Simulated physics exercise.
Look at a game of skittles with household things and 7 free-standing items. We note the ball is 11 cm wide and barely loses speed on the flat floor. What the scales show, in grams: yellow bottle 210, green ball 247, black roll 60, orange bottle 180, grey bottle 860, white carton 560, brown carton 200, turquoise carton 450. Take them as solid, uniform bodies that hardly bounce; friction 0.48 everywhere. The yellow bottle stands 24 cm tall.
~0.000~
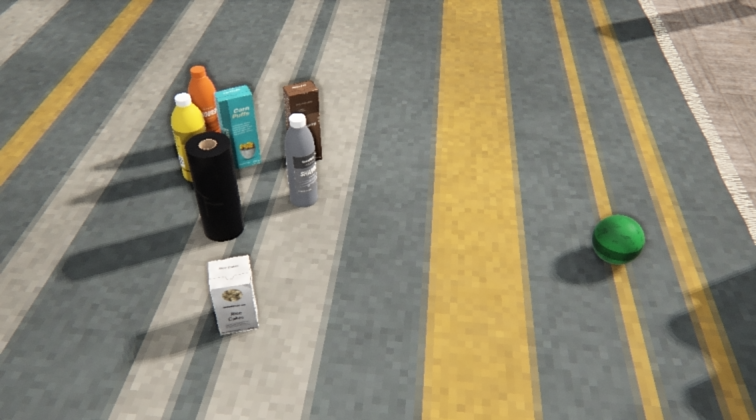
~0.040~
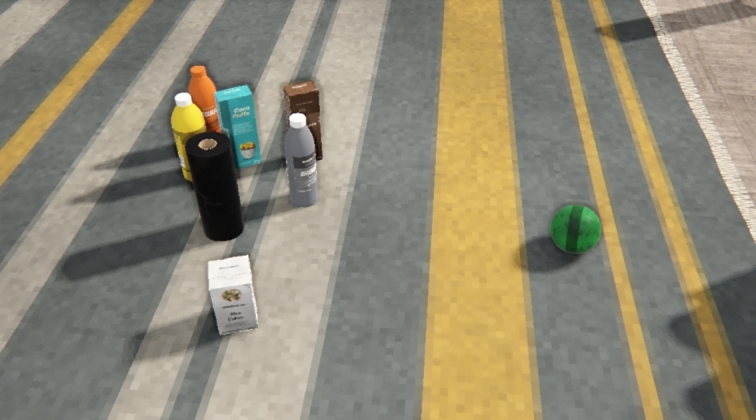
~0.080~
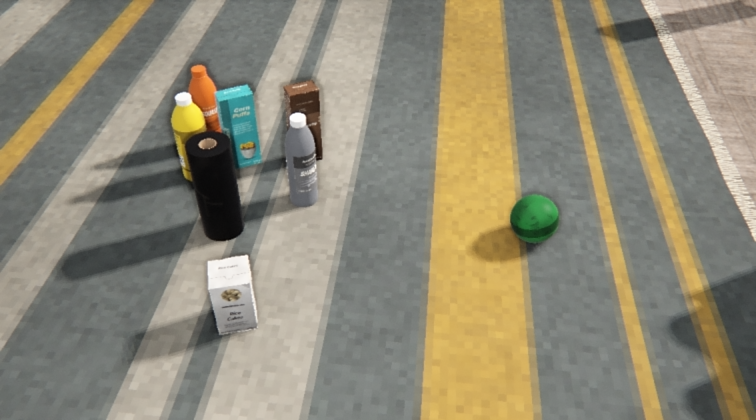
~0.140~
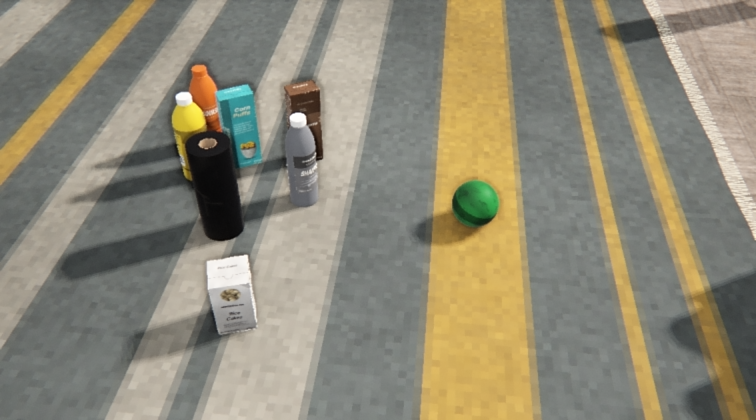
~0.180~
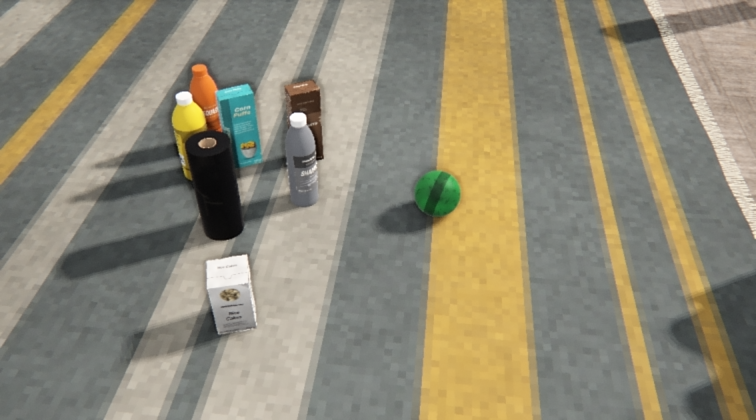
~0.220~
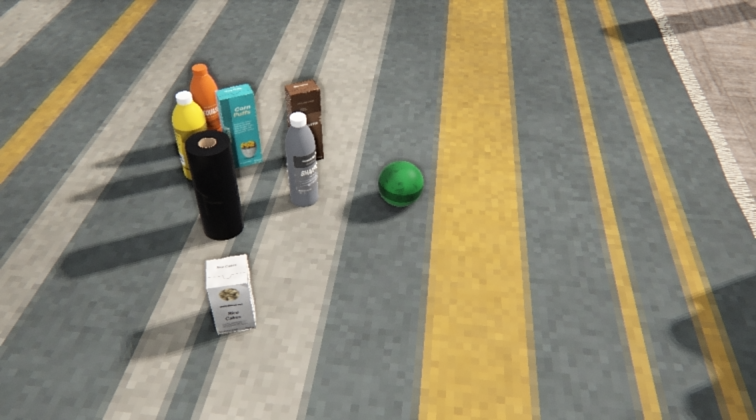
On a striped paved surface, a green ball rolls steadily leftward from the right side, crossing a wide yellow stripe and nearing a grey bottle, while the group of bottles, cartons and a black roll stands still.
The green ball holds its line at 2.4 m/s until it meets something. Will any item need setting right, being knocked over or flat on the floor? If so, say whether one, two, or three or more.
Yes, one.
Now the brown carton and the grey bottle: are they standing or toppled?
Final state - brown carton: Goes over; grey bottle: Remains on its base.
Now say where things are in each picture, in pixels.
In the first frame, ball has run 0 cm; green ball (618, 240); black roll (216, 189).
In the second frame, ball has run 10 cm; green ball (576, 229); white carton (234, 296).
In the third frame, ball has run 19 cm; green ball (534, 219); turquoise carton (239, 129).
In the fourth frame, ball has run 34 cm; green ball (475, 204); grey bottle (301, 160).
In the fifth frame, ball has run 44 cm; green ball (437, 194); brown carton (305, 124).
In the sixth frame, ball has run 53 cm; green ball (401, 184); black roll (216, 187).
Around 0.42 s, ball has run 87 cm; green ball near (285, 148); brown carton at 11° to upright.
Around 0.52 s, ball has run 90 cm; green ball near (277, 141); brown carton at 19° to upright; turquoise carton at 4° to upright.
Around 0.82 s, ball has run 95 cm; green ball near (272, 130); brown carton on its side; turquoise carton shifted 2 cm.
Finally (4.0 s), on their side or leaning hard on the floor, brown carton; the other 6 still in place (within 8 cm). Final places as that camera would see them, yellow bottle near (192, 135), black roll near (216, 187).
